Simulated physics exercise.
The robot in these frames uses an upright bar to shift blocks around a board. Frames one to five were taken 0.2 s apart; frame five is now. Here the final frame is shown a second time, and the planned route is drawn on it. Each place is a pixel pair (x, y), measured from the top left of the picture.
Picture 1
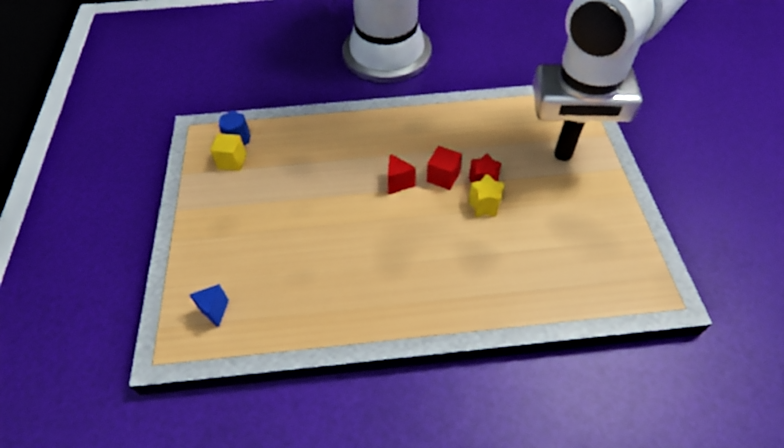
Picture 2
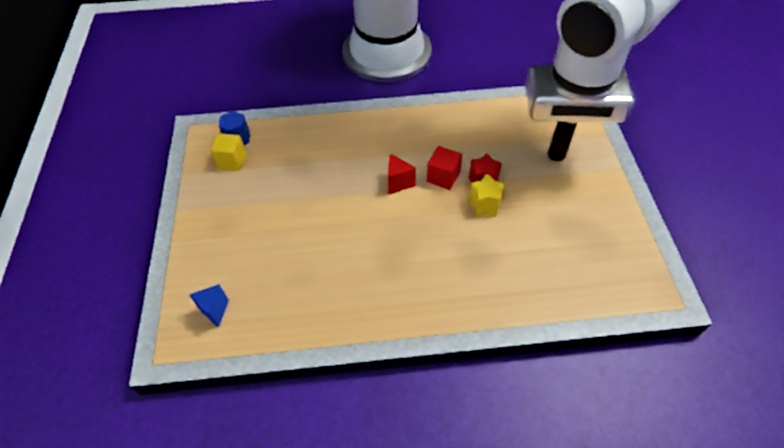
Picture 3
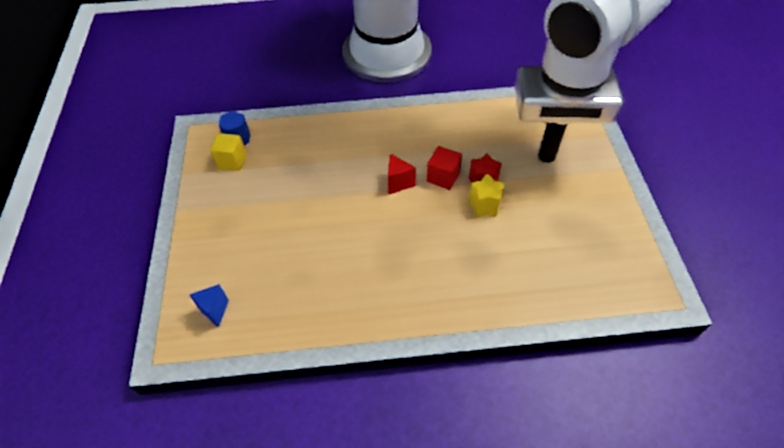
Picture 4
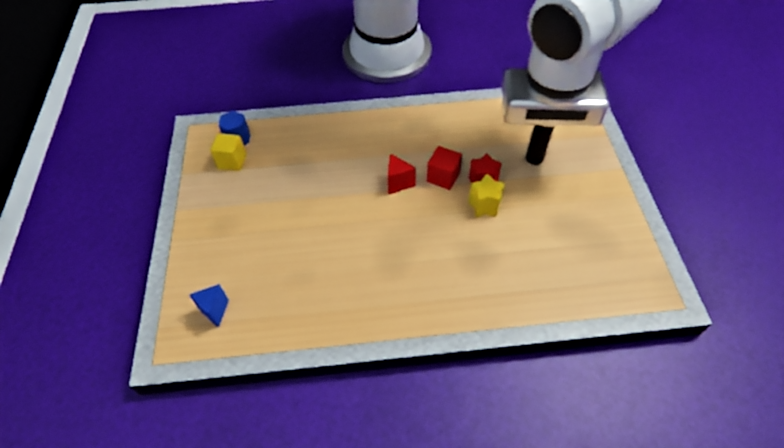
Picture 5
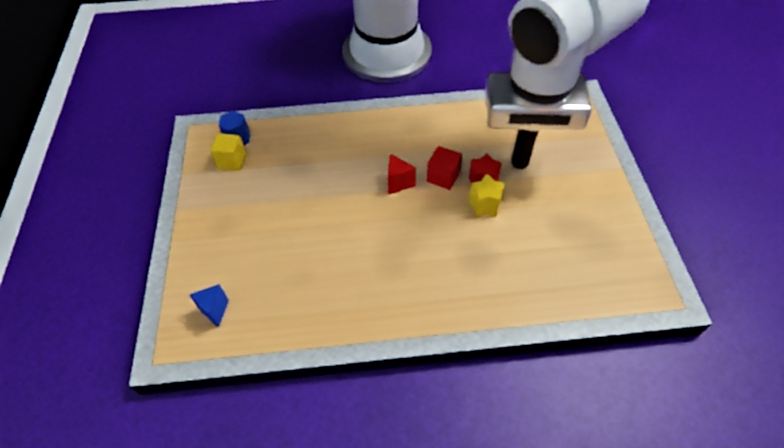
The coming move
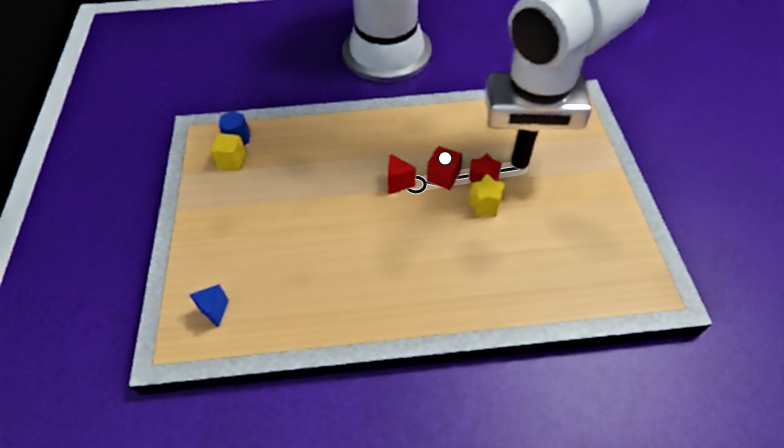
Robot arm with a black bar moving slowly left across a wooden board, nearing a red star-shaped block while all blocks stay still.
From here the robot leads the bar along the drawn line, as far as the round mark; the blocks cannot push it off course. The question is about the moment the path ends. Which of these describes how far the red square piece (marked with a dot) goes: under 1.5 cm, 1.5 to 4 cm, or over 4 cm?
Upwards of 4 cm.
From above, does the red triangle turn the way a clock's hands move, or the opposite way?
Short answer: Clockwise.
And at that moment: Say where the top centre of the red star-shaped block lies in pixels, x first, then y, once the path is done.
At (463, 176).
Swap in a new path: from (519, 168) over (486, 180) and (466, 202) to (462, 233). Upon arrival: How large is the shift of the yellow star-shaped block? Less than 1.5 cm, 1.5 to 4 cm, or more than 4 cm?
It slides well over 4 cm.
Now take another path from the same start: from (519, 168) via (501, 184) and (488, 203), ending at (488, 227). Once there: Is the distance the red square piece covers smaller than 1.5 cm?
Yes, I think so.
The line goes straight from (519, 168) to (416, 184); the dot is on the red square piece.
The first path, step by step. One third of the way, bar at (485, 168); red star-shaped block at (478, 168), turned 15° anticlockwise; yellow star-shaped block at (487, 190), turned 15° anticlockwise.
Two thirds of the way, bar at (451, 174); red square piece at (428, 160); red star-shaped block at (464, 175), turned 65° anticlockwise; yellow star-shaped block at (485, 192), turned 30° anticlockwise.
At the end, bar at (416, 179); red triangle at (370, 172), turned 50° clockwise; red square piece at (393, 169), turned 30° anticlockwise; red star-shaped block at (463, 176), turned 65° anticlockwise; yellow star-shaped block at (485, 192), turned 30° anticlockwise.
